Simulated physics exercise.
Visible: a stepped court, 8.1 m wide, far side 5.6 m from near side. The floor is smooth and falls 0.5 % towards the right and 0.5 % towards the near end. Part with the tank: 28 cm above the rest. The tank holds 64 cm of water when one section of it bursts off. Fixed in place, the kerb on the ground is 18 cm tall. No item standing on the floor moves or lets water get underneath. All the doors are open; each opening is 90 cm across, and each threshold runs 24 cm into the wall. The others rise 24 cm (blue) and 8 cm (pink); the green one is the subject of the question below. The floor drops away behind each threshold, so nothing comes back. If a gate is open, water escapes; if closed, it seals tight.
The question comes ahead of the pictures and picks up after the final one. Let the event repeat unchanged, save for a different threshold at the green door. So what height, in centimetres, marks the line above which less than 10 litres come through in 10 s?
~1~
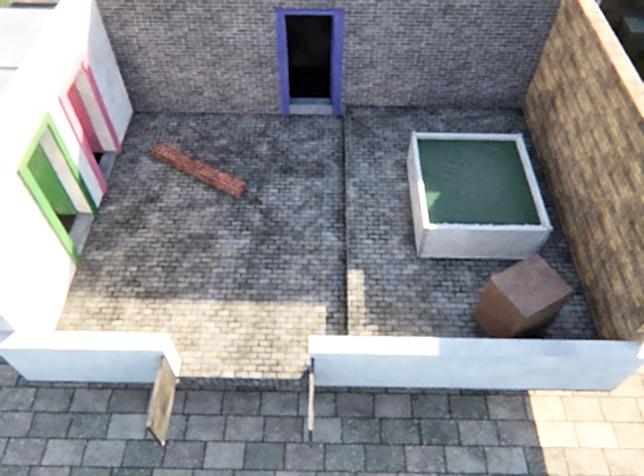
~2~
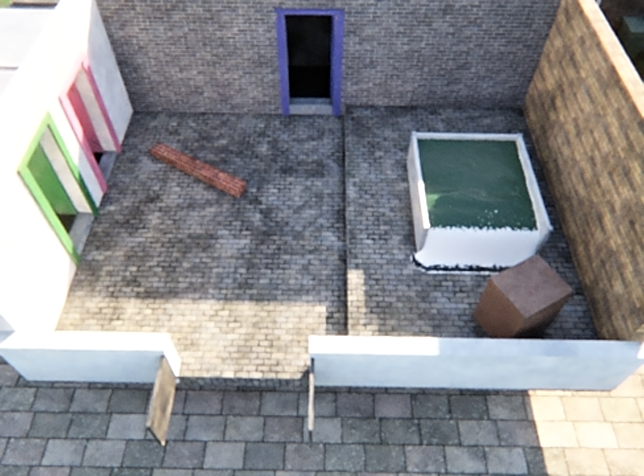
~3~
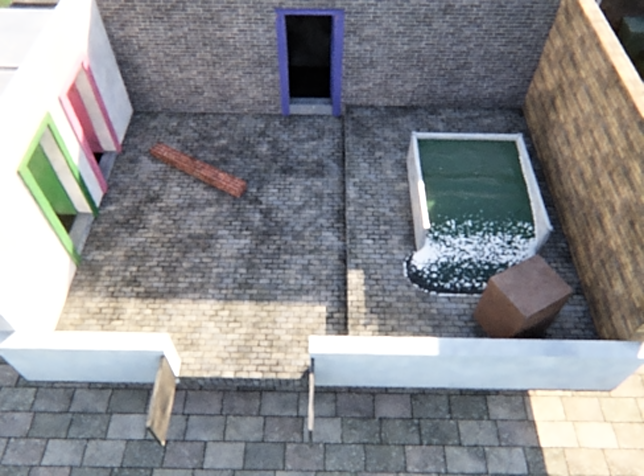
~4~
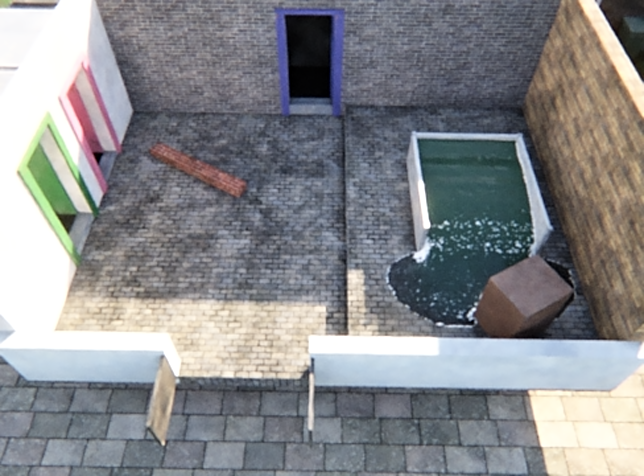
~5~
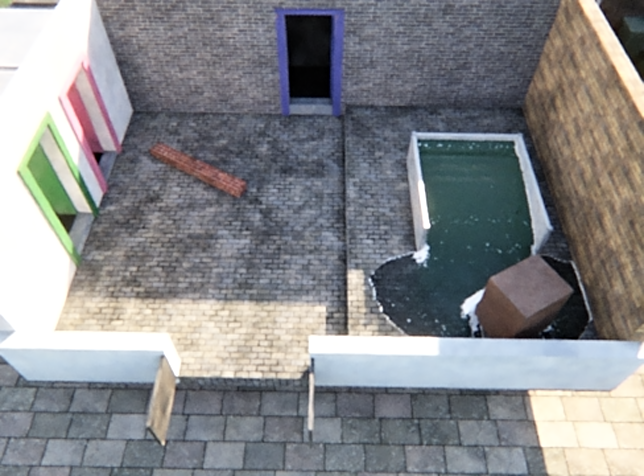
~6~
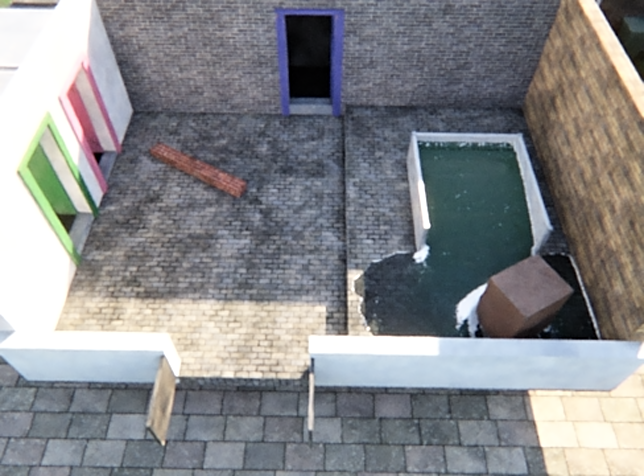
The line is at about 10.5 cm of height.
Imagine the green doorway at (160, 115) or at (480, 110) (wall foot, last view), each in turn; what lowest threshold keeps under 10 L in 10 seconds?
Roughly 10.0 cm for the first and 11.5 cm for the second.
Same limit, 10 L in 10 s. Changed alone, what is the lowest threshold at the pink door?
Pink - roughly 6.5 cm.
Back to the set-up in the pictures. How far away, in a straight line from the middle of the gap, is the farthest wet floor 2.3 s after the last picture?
Distance from gap: Approx. 6.8 m.
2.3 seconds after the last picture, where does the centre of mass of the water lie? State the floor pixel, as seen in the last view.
Centre of the water: Approx. (426, 280) px.
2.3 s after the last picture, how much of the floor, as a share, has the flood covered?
Around 40 per cent of the free floor.
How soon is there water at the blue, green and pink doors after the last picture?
At blue it's 6.0 s, at green 2.6 s, and at pink 3.4 s.
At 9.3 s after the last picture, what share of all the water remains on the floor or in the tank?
Around 90 in a hundred parts remain.
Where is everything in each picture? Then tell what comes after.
The first picture shows still water, 64 cm deep, in the tank at (476, 181); the green door at (65, 199) is dry.
In the second picture, water pours out at (480, 247) and has run 0.2 m, to (423, 266); about 8 cm deep outside, 64 cm at the back.
In the third picture, the front is at (434, 289), 0.7 m from the gap at (479, 248); 1.2 m2 of floor is wet, 64 cm left at the back.
In the fourth picture, the front is at (442, 319), 1.2 m from the gap at (479, 248); 2.4 m2 of floor is wet, 64 cm left at the back.
In the fifth picture, the gap is at (479, 249), the front 1.7 m out at a hidden place; the back of the tank holds 58 cm.
In the sixth picture, the front is at a hidden place, 1.9 m from the gap at (479, 249); 4.5 m2 of floor is wet, 53 cm left at the back; the green door at (65, 199), 6.6 m from the gap, is still 4.8 m from the nearest water.
Then, 0.7 s after the last picture water covers 15 % of the floor, deepest (46 cm) near (504, 293); it has not reached the green door.
Then, 2.3 s after the last picture water covers 40 % of the floor, deepest (36 cm) near (538, 336); it has not reached the green door.
Then, 9.3 s after the last picture water covers 90 % of the floor, deepest (14 cm) near (516, 347); 7 cm at the green door, 0 litres in over its 15 cm threshold.
At the green door as built, the water peaked near 14 cm, 4.3 s after the last picture.
With a threshold of 9.5 cm, 16 litres would have come in within the 10 s; with 12.5 cm, 2 litres. So under 10 litres takes about 10.5 cm.
